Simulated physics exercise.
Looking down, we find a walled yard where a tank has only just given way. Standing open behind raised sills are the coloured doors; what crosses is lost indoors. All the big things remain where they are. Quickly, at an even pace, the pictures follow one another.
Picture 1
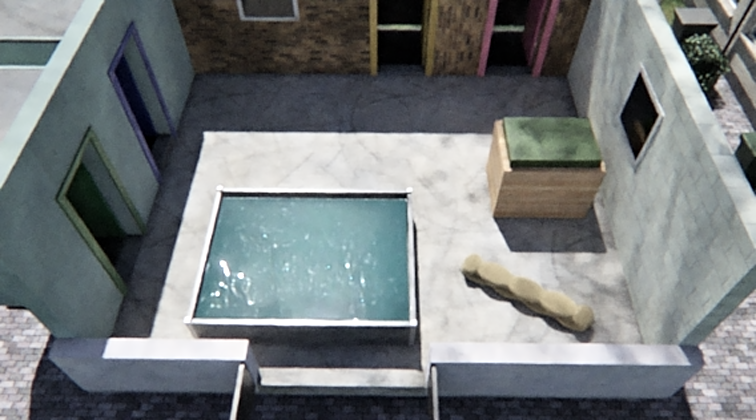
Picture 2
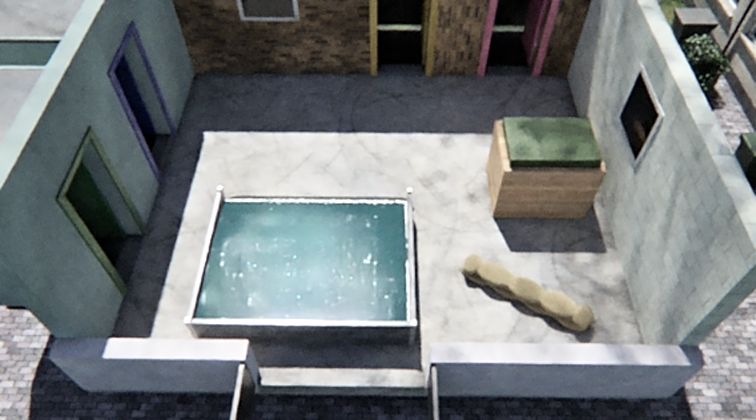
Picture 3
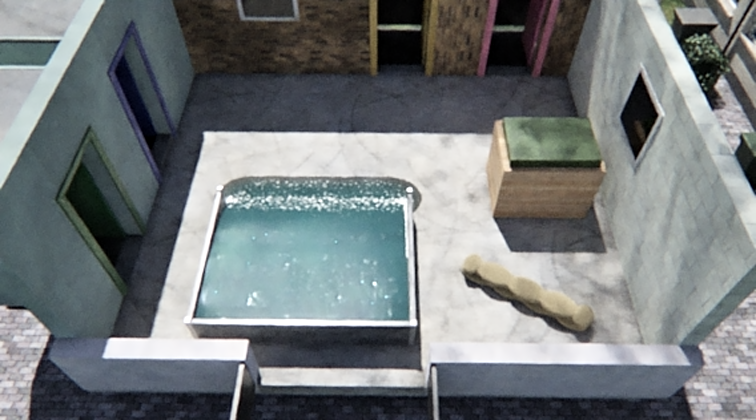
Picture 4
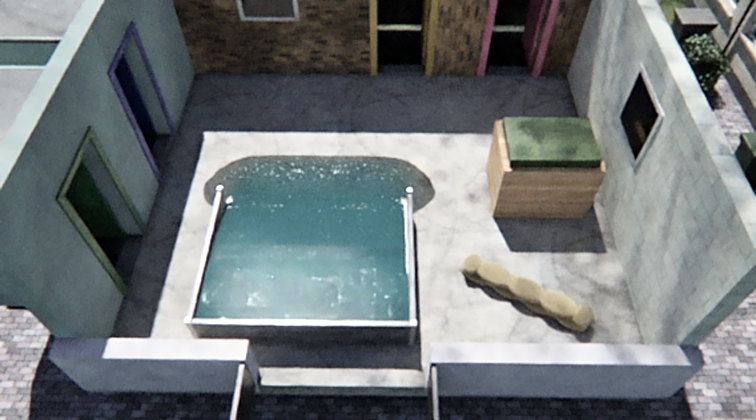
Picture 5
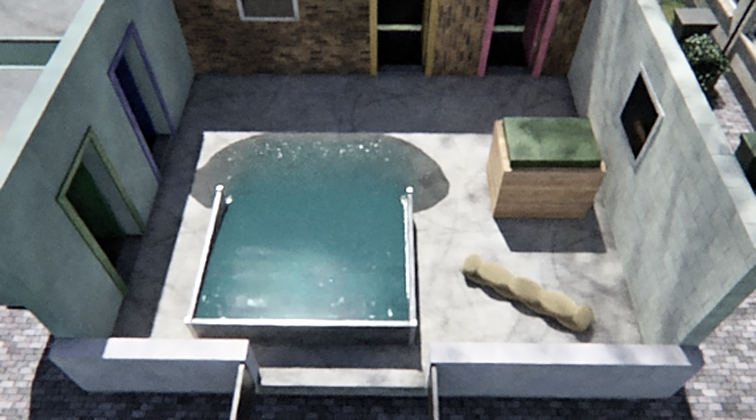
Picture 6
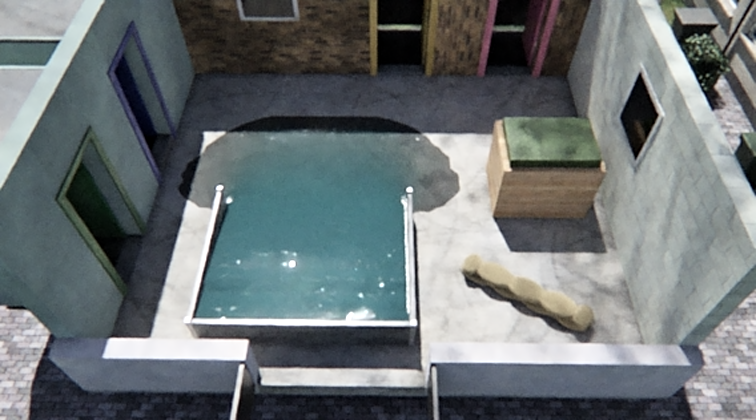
Water pours from the far side of a tank and spreads across the walled yard.
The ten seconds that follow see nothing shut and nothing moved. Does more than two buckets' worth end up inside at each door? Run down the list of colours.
Outcome: Green door: Over two buckets. Blue door: At most two buckets. Yellow door: Over two buckets. Pink door: Over two buckets.
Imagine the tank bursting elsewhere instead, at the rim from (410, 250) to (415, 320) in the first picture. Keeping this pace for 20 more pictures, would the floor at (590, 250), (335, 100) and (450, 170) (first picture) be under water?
Taking the spots in turn: Swamped, untouched and swamped.
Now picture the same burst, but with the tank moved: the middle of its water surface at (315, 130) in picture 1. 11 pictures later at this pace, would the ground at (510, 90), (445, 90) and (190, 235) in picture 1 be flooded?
Hit, hit, spared.
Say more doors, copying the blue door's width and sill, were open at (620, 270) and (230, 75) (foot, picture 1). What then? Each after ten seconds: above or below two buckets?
Falls short, then goes past it.
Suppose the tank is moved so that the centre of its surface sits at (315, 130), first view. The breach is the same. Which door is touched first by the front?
The yellow one.
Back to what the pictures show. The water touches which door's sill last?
Result: The green-painted one.
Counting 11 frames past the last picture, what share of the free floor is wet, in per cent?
It works out to about 50 in a hundred.
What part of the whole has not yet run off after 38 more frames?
Some 92 per cent has not gone.
A moment on, water covers 40 % of the floor; the green door not reached, the blue door wet at the sill, nothing in, the yellow door wet at the sill, nothing in, the pink door not reached.
Next, water covers 50 % of the floor; the green door not reached, the blue door wet at the sill, nothing in, the yellow door over two buckets in, the pink door not reached.
Then, water covers 55 % of the floor; the green door not reached, the blue door wet at the sill, nothing in, the yellow door far over two buckets in, the pink door under two buckets in.
Later, water covers 75 % of the floor; the green door under two buckets in, the blue door under two buckets in, the yellow door far over two buckets in, the pink door over two buckets in.
In the end, water covers 95 % of the floor; the green door over two buckets in, the blue door under two buckets in, the yellow door far over two buckets in, the pink door over two buckets in.
